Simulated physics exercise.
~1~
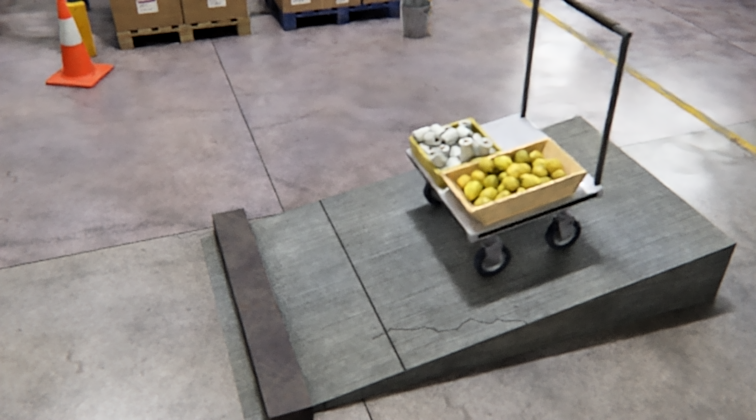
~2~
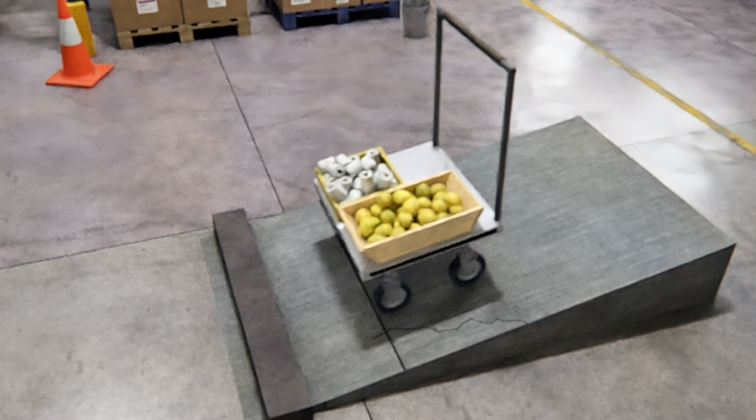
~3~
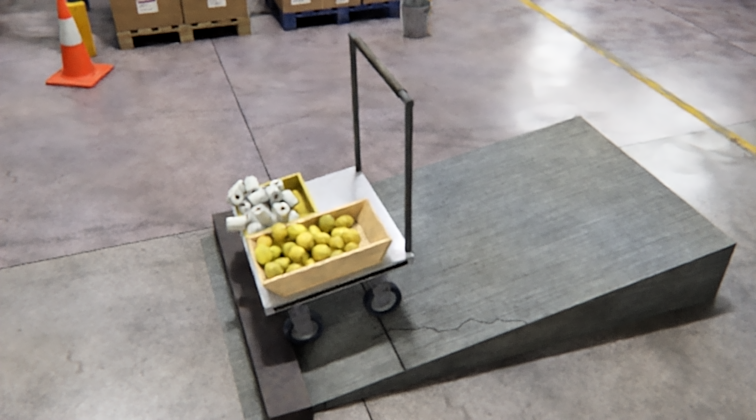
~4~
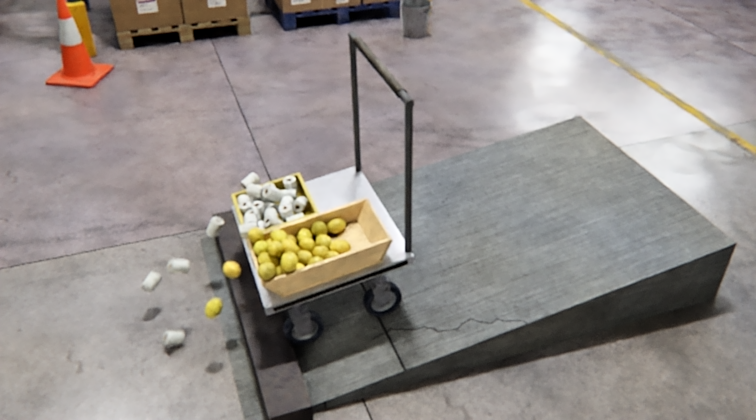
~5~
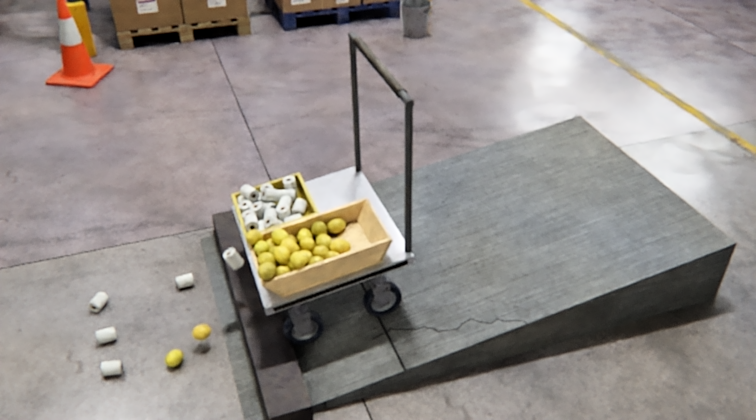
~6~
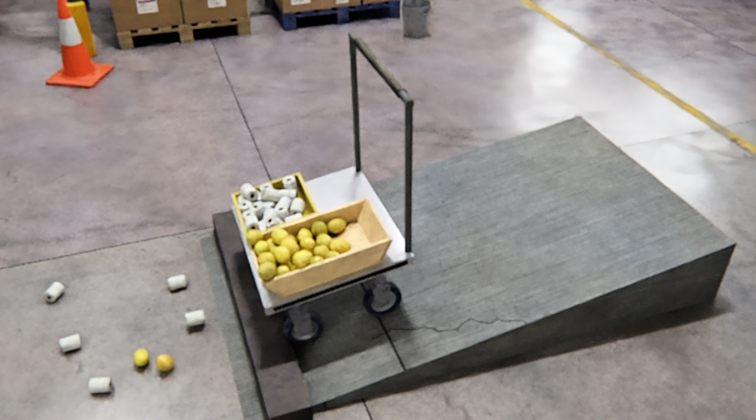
On a concrete warehouse floor, near an orange cone and stacked boxes, a flat cart with a tall handle stands on a low grey ramp. It carries a wooden container of lemons beside a yellow container of white paper rolls. The cart rolls down to the left until it reaches the dark beam across the foot of the ramp and stops. The load surges forward, and several rolls and two lemons spill over the beam. They scatter leftward across the floor, while the cart stays put with most of its load still in both containers.
